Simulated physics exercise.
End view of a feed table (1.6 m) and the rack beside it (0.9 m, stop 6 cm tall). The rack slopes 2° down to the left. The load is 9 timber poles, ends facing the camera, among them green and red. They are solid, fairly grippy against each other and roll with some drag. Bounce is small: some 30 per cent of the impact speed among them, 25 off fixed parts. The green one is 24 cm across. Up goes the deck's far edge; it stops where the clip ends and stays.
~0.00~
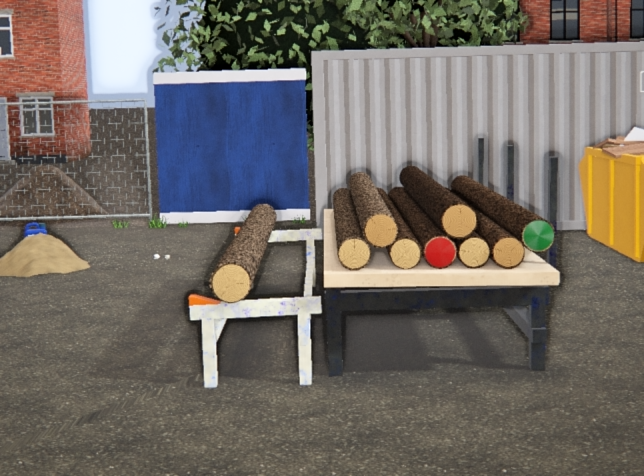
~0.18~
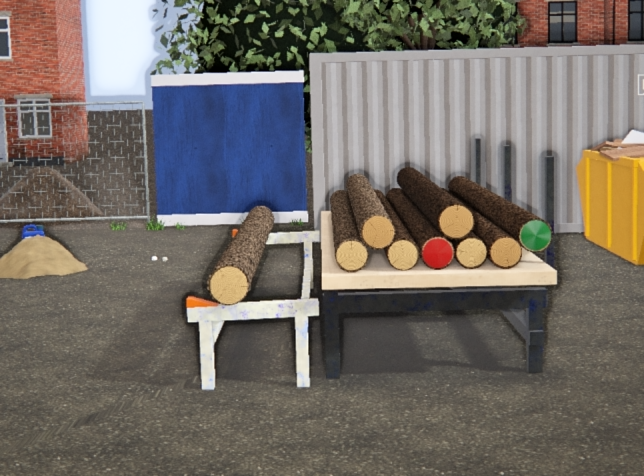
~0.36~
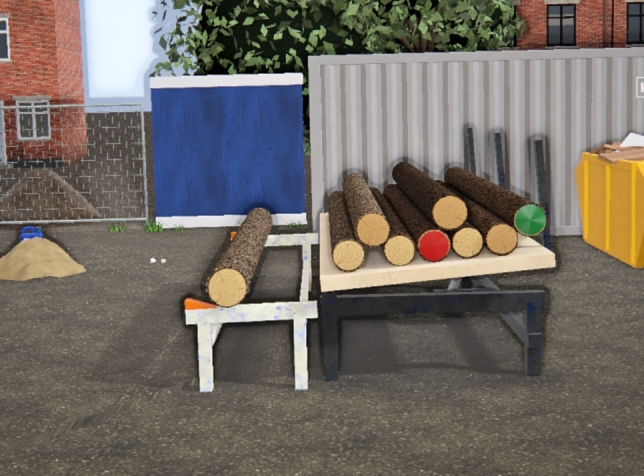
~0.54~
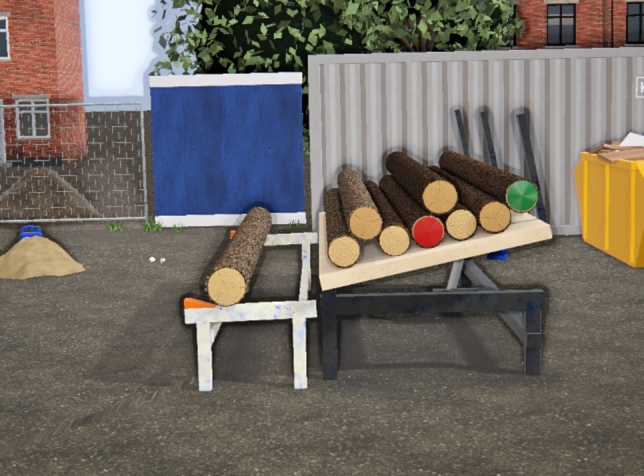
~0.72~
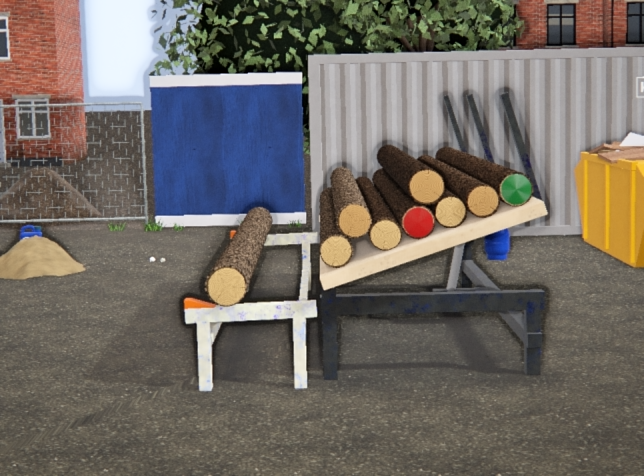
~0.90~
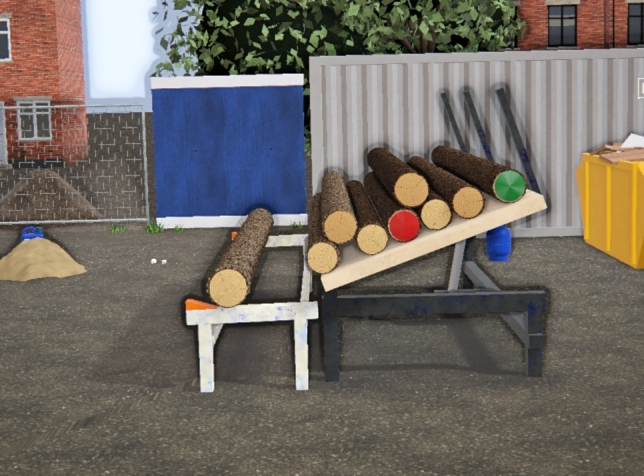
A long grey corrugated metal wall stands behind a paved yard, seen from the front at about table height, with a blue panel, brick buildings and a yellow container around it. A pale-topped table holds a pile of logs, one red-ended and one green-ended, beside a white rack with a single log. The tabletop's right side rises, and the logs shift leftward down the slope, while the view stays almost still.
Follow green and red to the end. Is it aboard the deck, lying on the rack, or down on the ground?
Green comes to rest aboard the deck, red comes to rest lying on the rack.
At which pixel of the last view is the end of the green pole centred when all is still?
Near (364, 241).
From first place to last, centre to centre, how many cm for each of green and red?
Moved: Green 120, red 110.
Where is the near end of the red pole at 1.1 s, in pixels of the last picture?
At about (378, 236).
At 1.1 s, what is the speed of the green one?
About 0.8 m/s.
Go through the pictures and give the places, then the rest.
In the first frame, green at (539, 236), red at (441, 253); deck tilted 1° back; stop top at (191, 299).
In the second frame, green at (536, 235), red at (438, 254); deck level.
In the third frame, green at (530, 220), red at (434, 246); deck tilted 5° to the rack.
In the fourth frame, green at (522, 196), red at (429, 232); deck tilted 12° to the rack.
In the fifth frame, green at (516, 189), red at (419, 223); deck tilted 18° to the rack.
In the sixth frame, green at (510, 186), red at (404, 226); deck tilted 20° to the rack.
After 1.1 s, green is on the deck, 130 cm from the hinge, rolling left; red is on the deck, 45 cm from the hinge, rolling left; 0 lost over the end.
After 1.4 s, green is on the deck, 95 cm from the hinge, rolling left; red is on the deck, 10 cm from the hinge, rolling left; 0 lost over the end.
After 1.6 s, green is on the deck, 65 cm from the hinge, rolling left; red is up on others, 75 cm from the rack's far end, rolling left; 0 lost over the end.
At rest (2.7 s), green is on the deck, 35 cm from the hinge; red is up on others, 60 cm from the rack's far end; 0 lost over the end.
